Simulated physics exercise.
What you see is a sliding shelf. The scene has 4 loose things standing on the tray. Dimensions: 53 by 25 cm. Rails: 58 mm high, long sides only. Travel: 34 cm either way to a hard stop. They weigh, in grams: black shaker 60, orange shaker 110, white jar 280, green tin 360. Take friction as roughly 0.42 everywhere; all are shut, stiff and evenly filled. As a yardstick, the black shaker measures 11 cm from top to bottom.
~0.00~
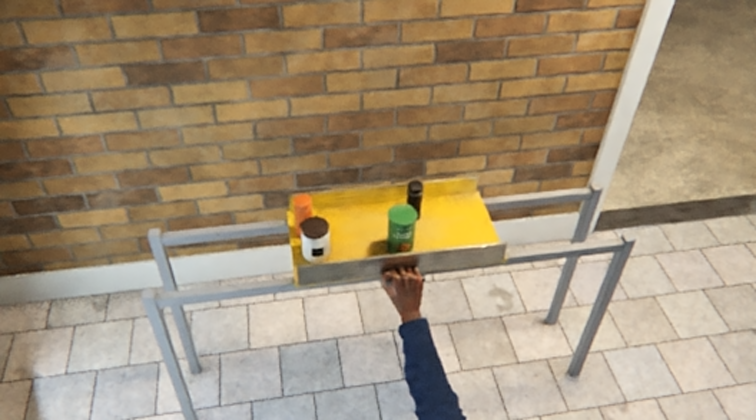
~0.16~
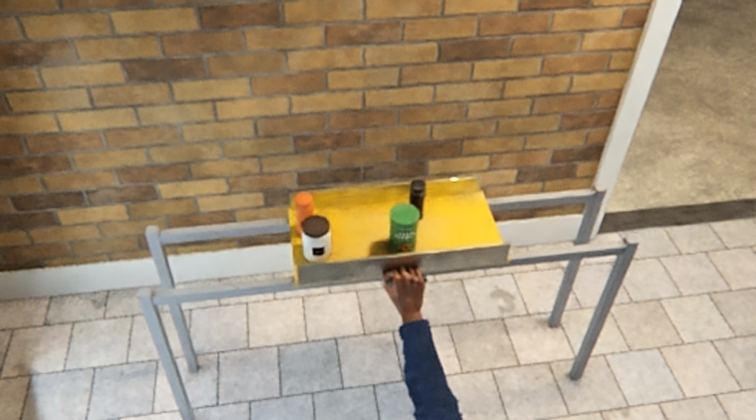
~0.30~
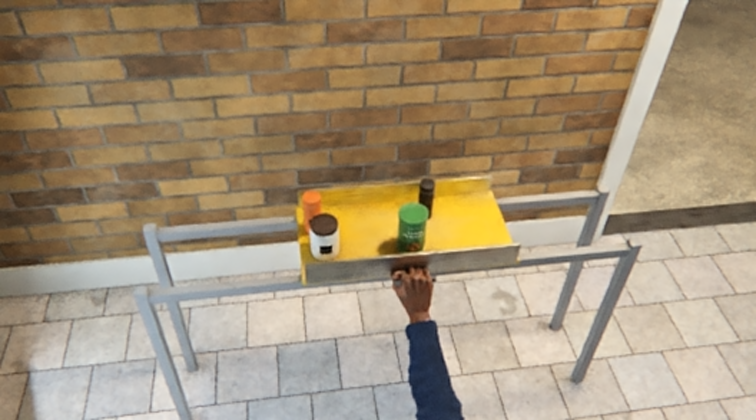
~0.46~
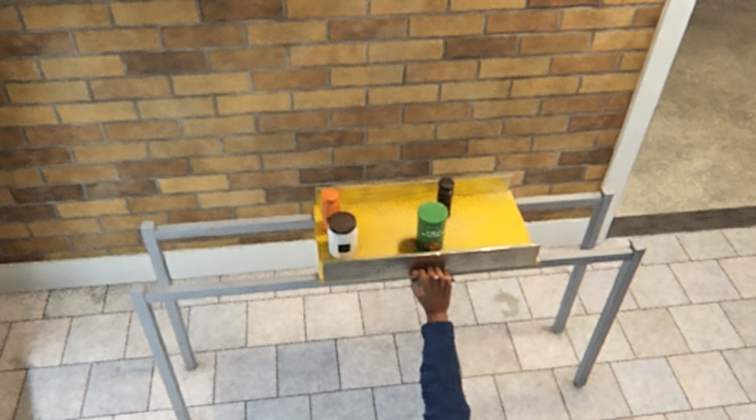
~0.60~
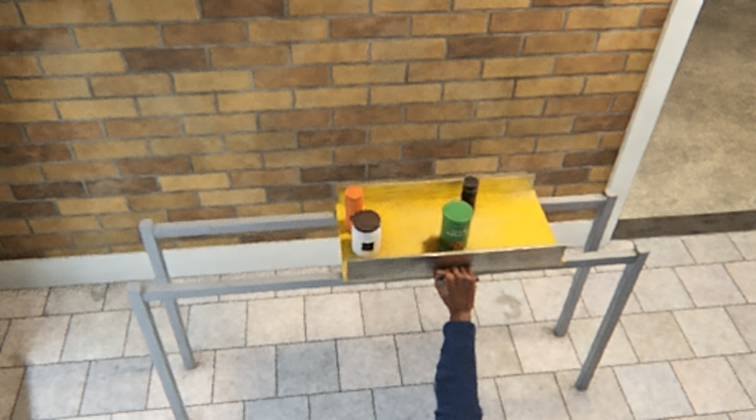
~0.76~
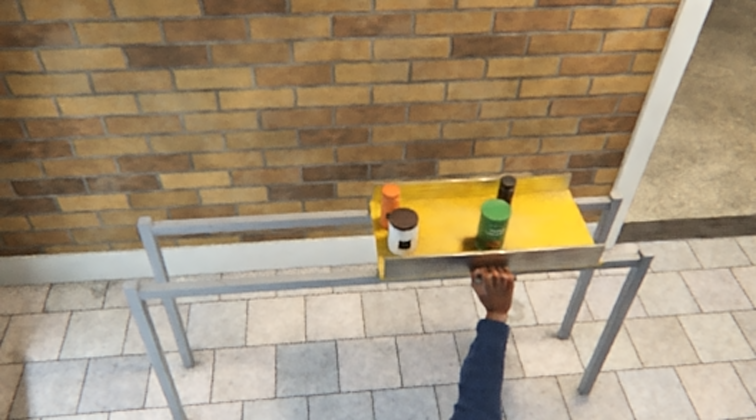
A yellow tray carrying an orange shaker, a white jar, a green tin and a black shaker slid to the right along metal rails as a hand moved with it at its front edge.
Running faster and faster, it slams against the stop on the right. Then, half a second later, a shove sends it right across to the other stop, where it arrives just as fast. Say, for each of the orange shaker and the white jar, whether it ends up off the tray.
My prediction: The orange shaker never goes overboard. The white jar never goes overboard.
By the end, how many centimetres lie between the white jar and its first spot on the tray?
Start to finish, roughly 0 cm.
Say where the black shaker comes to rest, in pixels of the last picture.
About (305, 217).
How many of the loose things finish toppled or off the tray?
Tally: 2.
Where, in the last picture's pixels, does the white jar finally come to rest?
Rest point: Near (163, 246).
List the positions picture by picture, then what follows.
Tray midway; orange shaker (304, 216); white jar (316, 240), in the first picture.
Tray moved 1 cm right; black shaker (417, 200); green tin (403, 231), in the second picture.
Tray moved 3 cm right; black shaker (426, 200); green tin (412, 230), in the third picture.
Tray moved 8 cm right; black shaker (445, 199); green tin (431, 229), in the fourth picture.
Tray moved 14 cm right; black shaker (469, 198); green tin (455, 228), in the fifth picture.
Tray moved 23 cm right; orange shaker (390, 207); white jar (403, 232), in the sixth picture.
After 1.16 s, tray moved 34 cm right; orange shaker 41° off upright near (467, 202); white jar moved 6 cm near (473, 227); black shaker 66° off upright.
After 2.86 s, tray moved 10 cm left; orange shaker on its side near (310, 221); white jar moved 6 cm near (293, 238); black shaker on its side.
In the end (3.8 s), toppled on the tray, black shaker and orange shaker; the other 2 under 5 cm from the start. In the last view, orange shaker near (187, 228), white jar near (163, 246).
